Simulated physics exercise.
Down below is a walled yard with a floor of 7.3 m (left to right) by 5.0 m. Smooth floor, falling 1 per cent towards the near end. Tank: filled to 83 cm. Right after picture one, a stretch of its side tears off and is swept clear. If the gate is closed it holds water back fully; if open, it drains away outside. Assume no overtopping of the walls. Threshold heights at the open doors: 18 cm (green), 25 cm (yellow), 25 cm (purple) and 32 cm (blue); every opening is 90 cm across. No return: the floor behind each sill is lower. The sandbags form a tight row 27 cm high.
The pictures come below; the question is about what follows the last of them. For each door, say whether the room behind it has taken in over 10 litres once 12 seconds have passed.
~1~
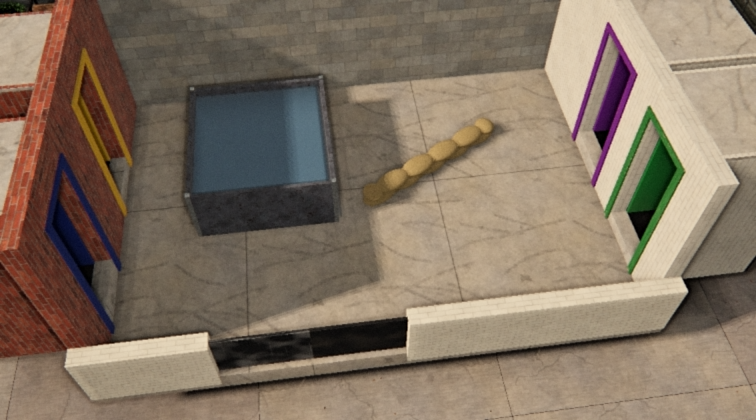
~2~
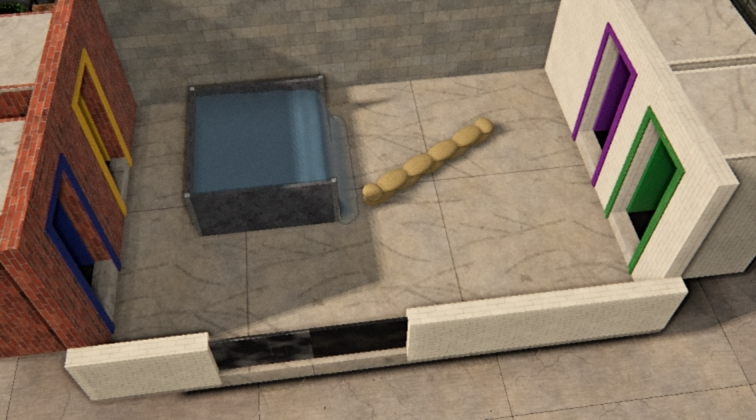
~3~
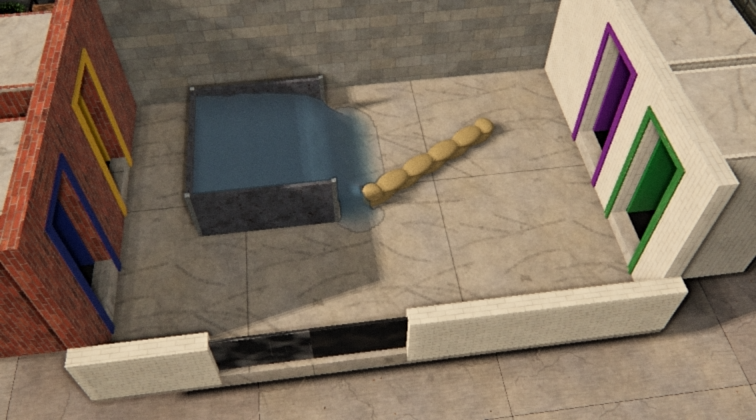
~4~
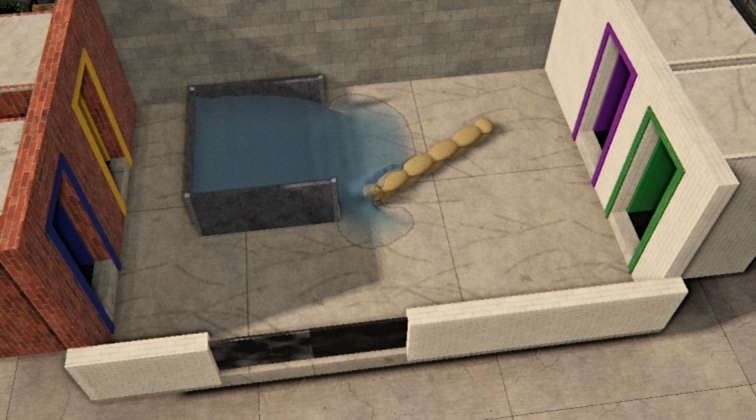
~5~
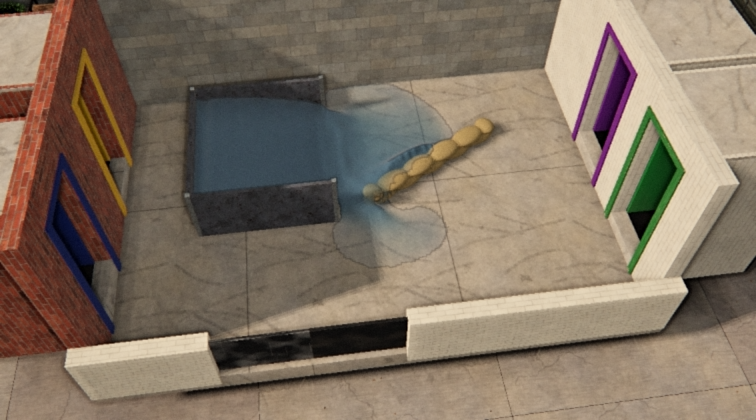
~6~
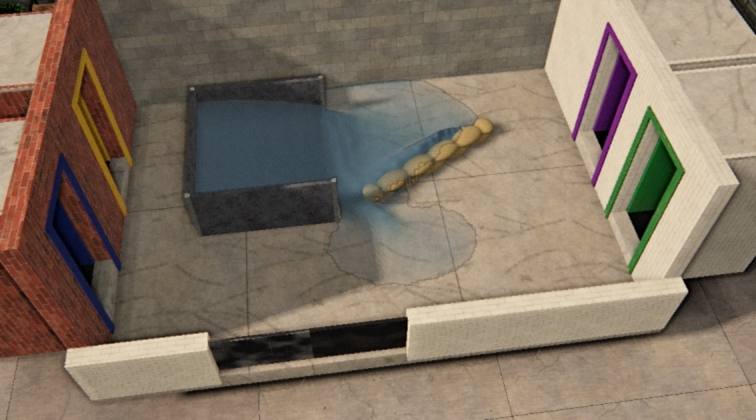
The green door: Over, the yellow door: Not over, the purple door: Not over, the blue door: Not over.
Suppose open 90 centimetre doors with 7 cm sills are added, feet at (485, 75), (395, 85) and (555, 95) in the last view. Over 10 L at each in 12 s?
In turn: Beyond it, beyond it, beyond it.
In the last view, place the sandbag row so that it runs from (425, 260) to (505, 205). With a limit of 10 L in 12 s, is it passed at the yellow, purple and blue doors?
Well, the yellow one is within bounds, the purple one is more than allowed, and the blue one is within bounds.
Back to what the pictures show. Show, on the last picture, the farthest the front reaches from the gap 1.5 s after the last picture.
I'd mark it close to (636, 308).
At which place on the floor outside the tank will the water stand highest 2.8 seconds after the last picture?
About (586, 314).
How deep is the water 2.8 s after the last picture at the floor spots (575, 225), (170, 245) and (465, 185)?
Depths: About 7, 0 and 7 centimetres.
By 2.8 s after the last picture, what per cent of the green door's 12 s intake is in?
Fraction in by then: Around 40 per cent.
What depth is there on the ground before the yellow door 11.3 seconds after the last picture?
It's some 16.5 centimetres deep.
Then, 0.7 s after the last picture water covers 45 % of the floor and is deepest (50 cm) near (540, 75); green door not reached, yellow door not reached, purple door not reached, blue door not reached.
Then, 1.5 s after the last picture water covers 60 % of the floor and is deepest (66 cm) near (543, 82); green door not reached, yellow door not reached, purple door 18 cm at the sill, 0 L in, blue door not reached.
Then, 2.8 s after the last picture water covers 65 % of the floor and is deepest (54 cm) near (586, 314); green door 14 cm at the sill, 21 L in, yellow door not reached, purple door 18 cm at the sill, 0 L in, blue door not reached.
Then, 6.3 s after the last picture water covers 90 % of the floor and is deepest (27 cm) near (114, 324); green door 15 cm at the sill, 51 L in, yellow door 10 cm at the sill, 0 L in, purple door 8 cm at the sill, 0 L in, blue door 24 cm at the sill, 0 L in.
Then, 11.3 s after the last picture water covers 95 % of the floor and is deepest (18 cm) near (392, 326); green door 8 cm at the sill, 51 L in, yellow door 17 cm at the sill, 0 L in, purple door 6 cm at the sill, 0 L in, blue door 15 cm at the sill, 0 L in.
